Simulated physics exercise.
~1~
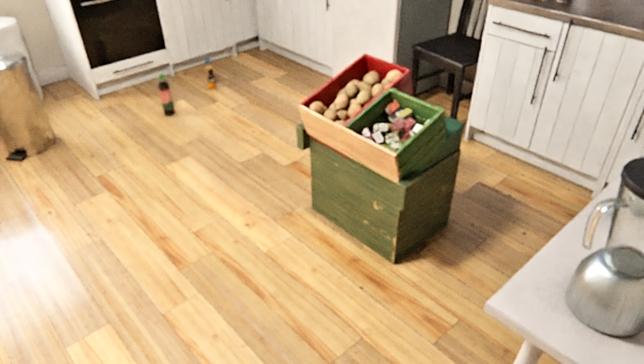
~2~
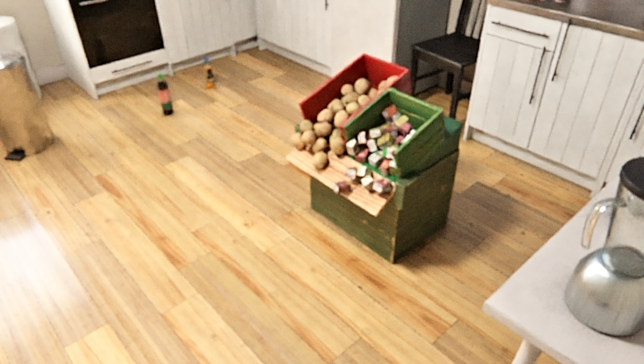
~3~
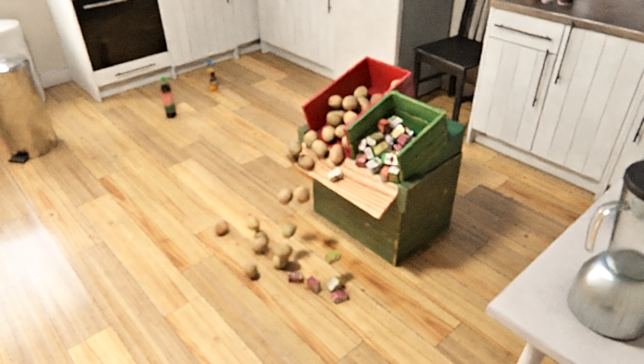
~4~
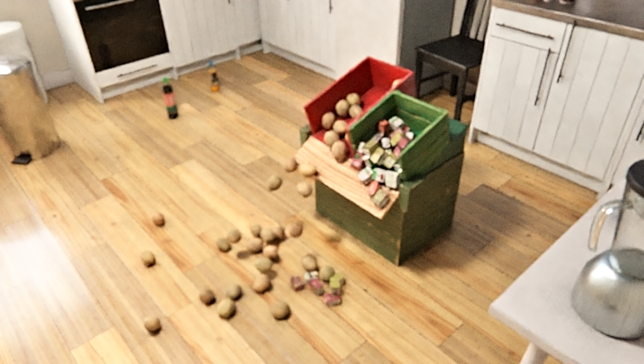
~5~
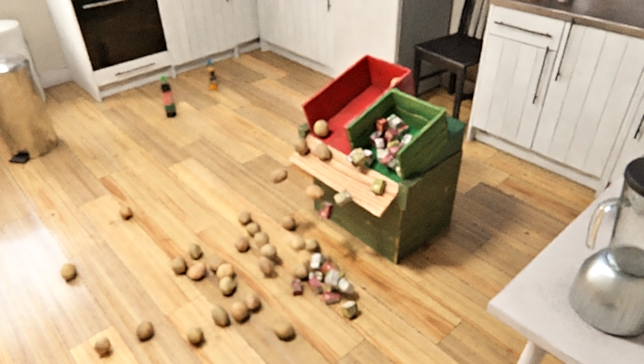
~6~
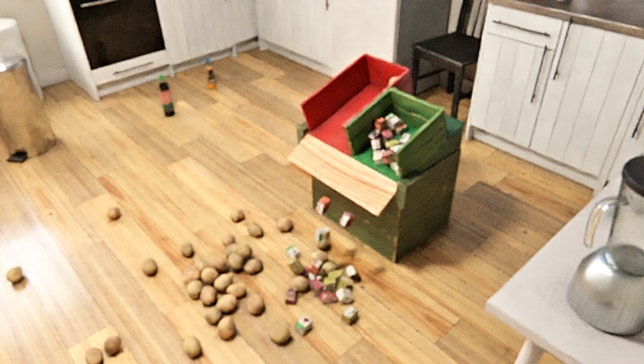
A kitchen with a pale wooden floor and white cupboards is seen from above, the view swaying slightly. Right of centre, a red hopper of potatoes and a green hopper of small cartons sit side by side on a green wooden box, tilted down to the left behind a light wooden flap. The flap drops open, and potatoes and cartons slide forward over it. They tumble to the floor, the potatoes rolling left while the cartons gather nearer the box. At the end the red hopper looks almost empty, while many cartons remain in the green one.
